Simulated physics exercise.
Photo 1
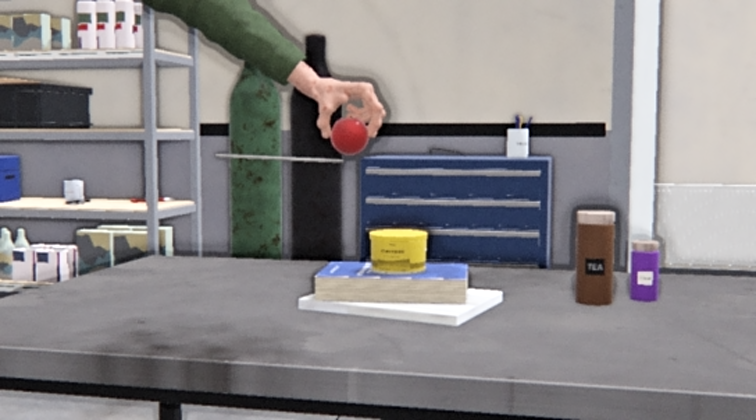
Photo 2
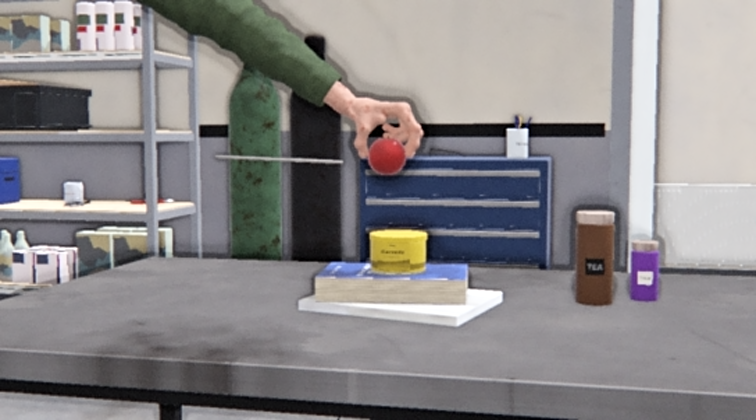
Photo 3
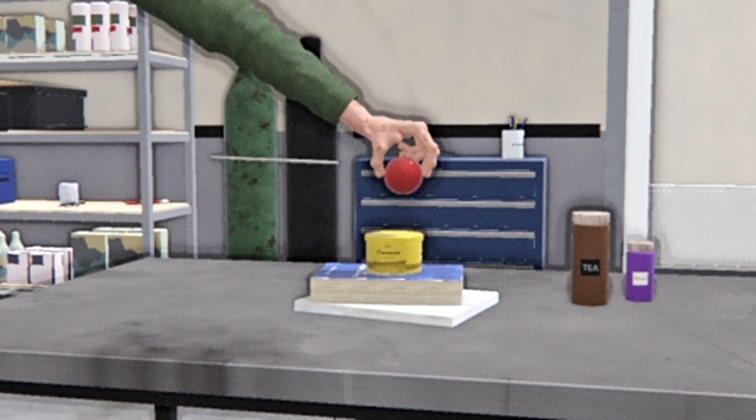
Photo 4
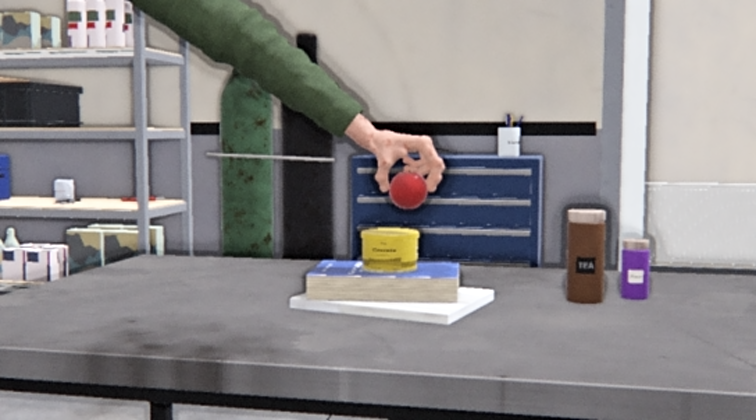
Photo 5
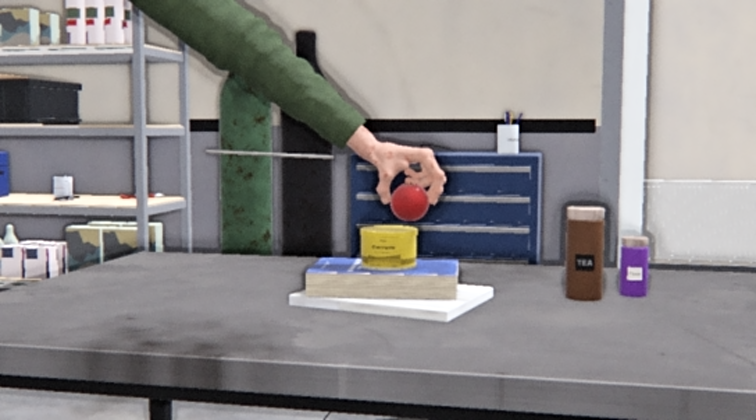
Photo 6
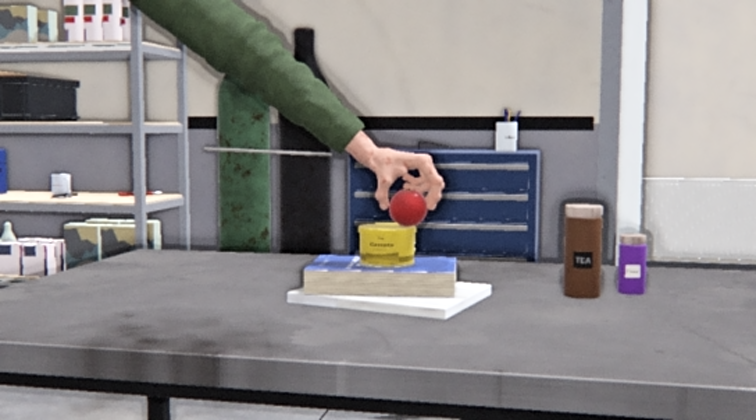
A hand in a green sleeve carried a red tomato to the right and down, slowing as it brought it to a yellow tub stacked on a blue book and a white board.
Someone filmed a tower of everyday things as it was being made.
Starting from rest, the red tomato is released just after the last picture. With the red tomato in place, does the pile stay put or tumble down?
The pile stays put.
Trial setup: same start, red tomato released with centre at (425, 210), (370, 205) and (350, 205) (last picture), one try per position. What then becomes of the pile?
Collapses; stays standing; collapses.
Then, 0.30 s later than the last frame, all is still.
Then, 0.70 s later than the last frame, red tomato resting near (408, 208).
When it is over, all 6 as before. End places, in pixels of the last picture, red tomato near (408, 208). The pile stays up.
